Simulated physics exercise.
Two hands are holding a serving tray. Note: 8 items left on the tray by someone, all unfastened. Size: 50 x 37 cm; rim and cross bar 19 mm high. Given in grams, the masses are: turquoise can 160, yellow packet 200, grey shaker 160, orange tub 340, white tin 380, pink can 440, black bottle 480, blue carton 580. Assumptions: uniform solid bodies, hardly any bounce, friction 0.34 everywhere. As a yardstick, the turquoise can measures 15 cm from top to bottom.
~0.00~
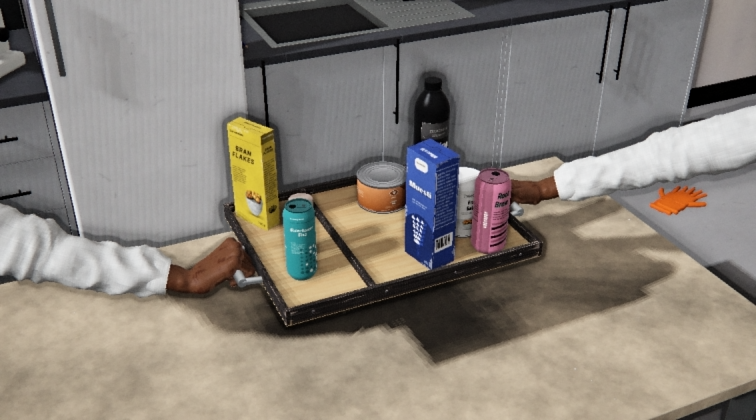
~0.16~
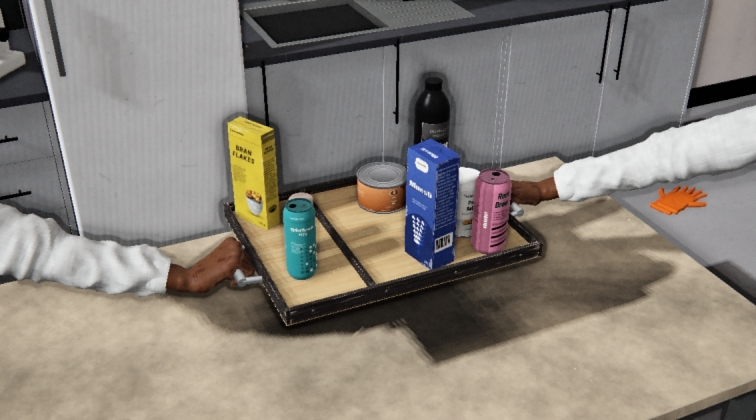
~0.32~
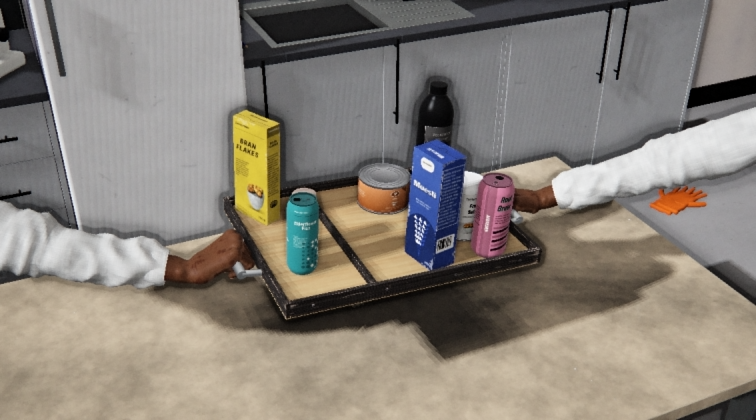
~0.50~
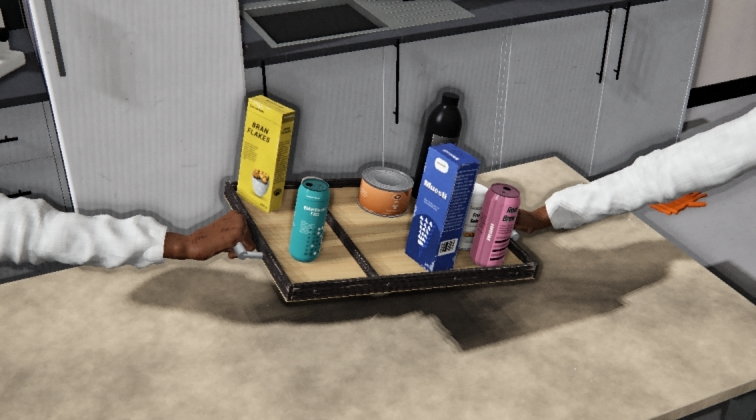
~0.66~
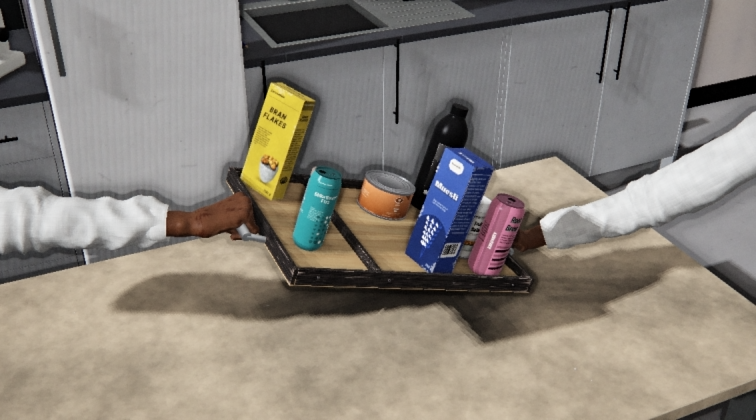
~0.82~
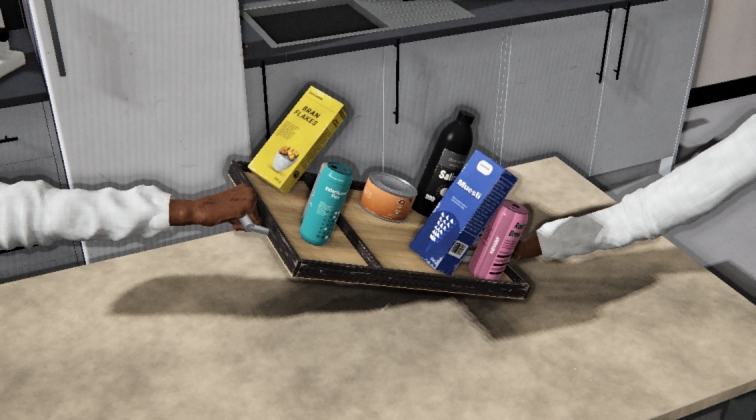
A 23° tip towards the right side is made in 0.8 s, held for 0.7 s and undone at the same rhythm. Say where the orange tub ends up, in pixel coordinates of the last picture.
The orange tub rests close to (442, 175).
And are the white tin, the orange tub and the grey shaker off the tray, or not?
White tin: Stays in bounds; orange tub: Stays in bounds; grey shaker: Stays in bounds.
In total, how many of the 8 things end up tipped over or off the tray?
In total, 6.
After 1.12 s, tray tilted 23°, right edge down; yellow packet and pink can now off the tray; orange tub slid 6 cm near (410, 201); blue carton tipped 62° from how it sat.
After 1.42 s, tray tilted 23°, right edge down; black bottle and blue carton now off the tray; orange tub slid 8 cm near (420, 203); turquoise can on its side.
After 2.02 s, tray tilted 10°, right edge down; orange tub slid 14 cm near (443, 189); turquoise can on its side; grey shaker on its side.
At rest (2.9 s), off the tray, yellow packet, pink can, black bottle and blue carton; tipped over on the tray, turquoise can and grey shaker; not toppled but over 5 cm from the start, orange tub and white tin. In the last view, orange tub near (442, 175).
